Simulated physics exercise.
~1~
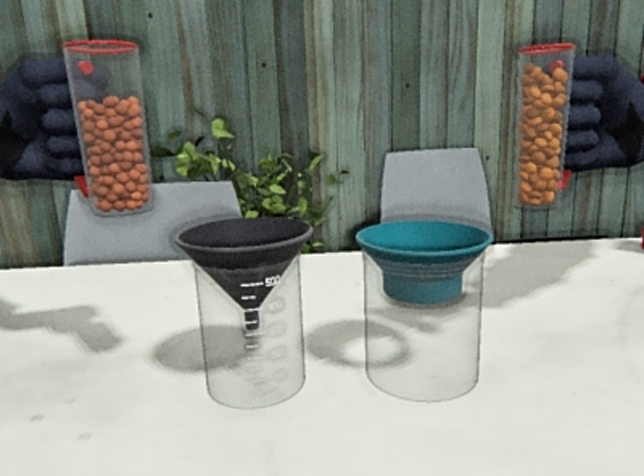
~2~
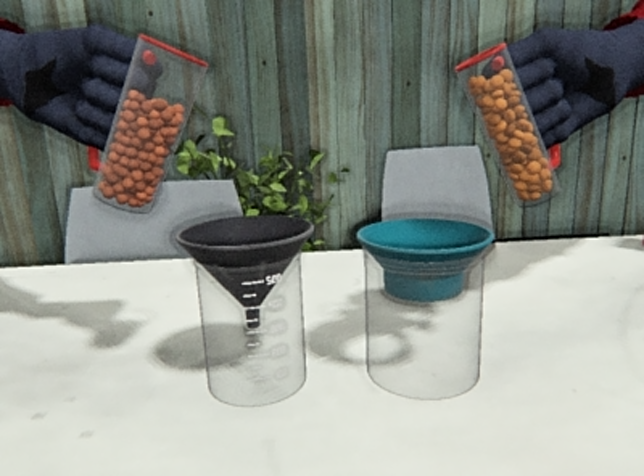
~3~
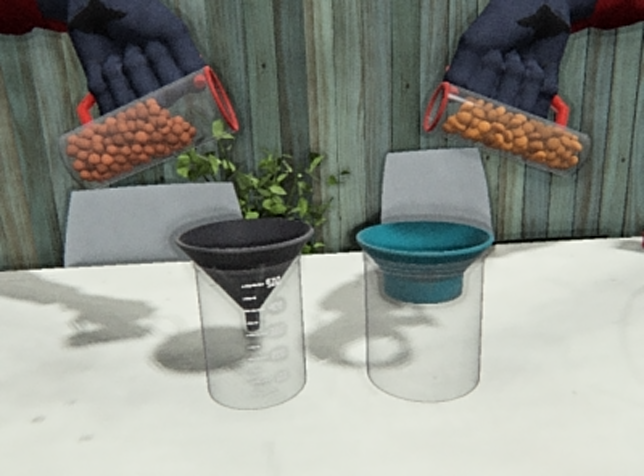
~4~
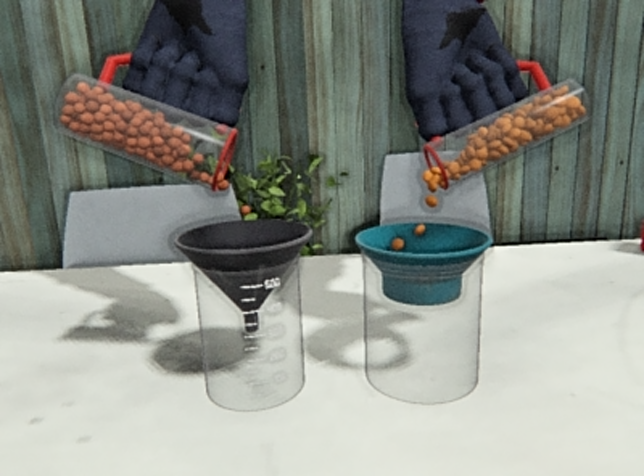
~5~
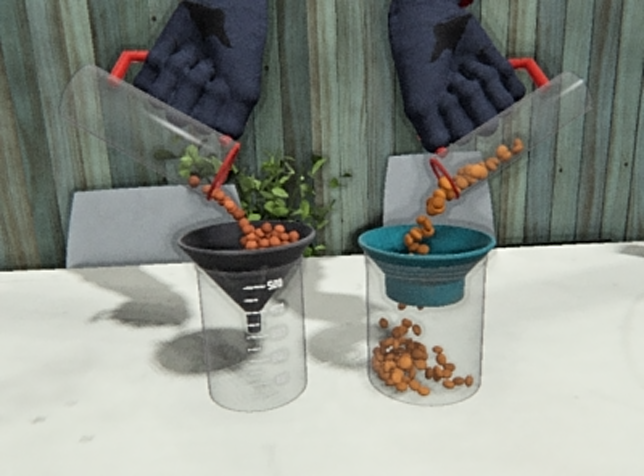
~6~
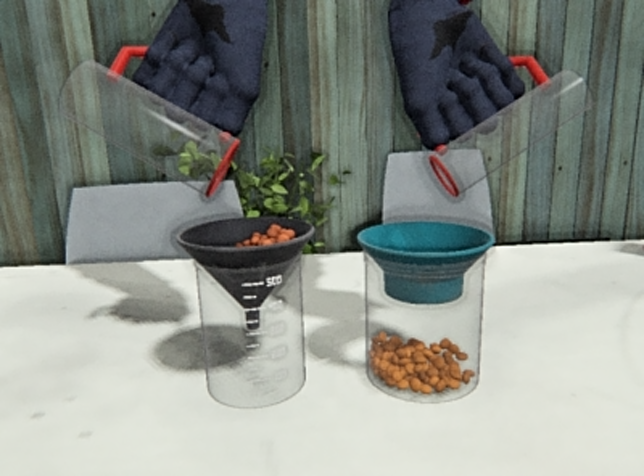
Two dark-gloved hands hold clear cups with red rims and handles, filled with orange-brown nuggets, above a white table seen from the front, with gray chairs, a green plant and a weathered plank wall behind. On the table stand two clear jars, the left with a black funnel and the right with a wider-necked teal one. The hands bring the cups inward, tip them over the funnels and pour until both are empty. On the right, the pieces drop through and settle in the jar. On the left, they jam in the black funnel, leaving its jar empty.
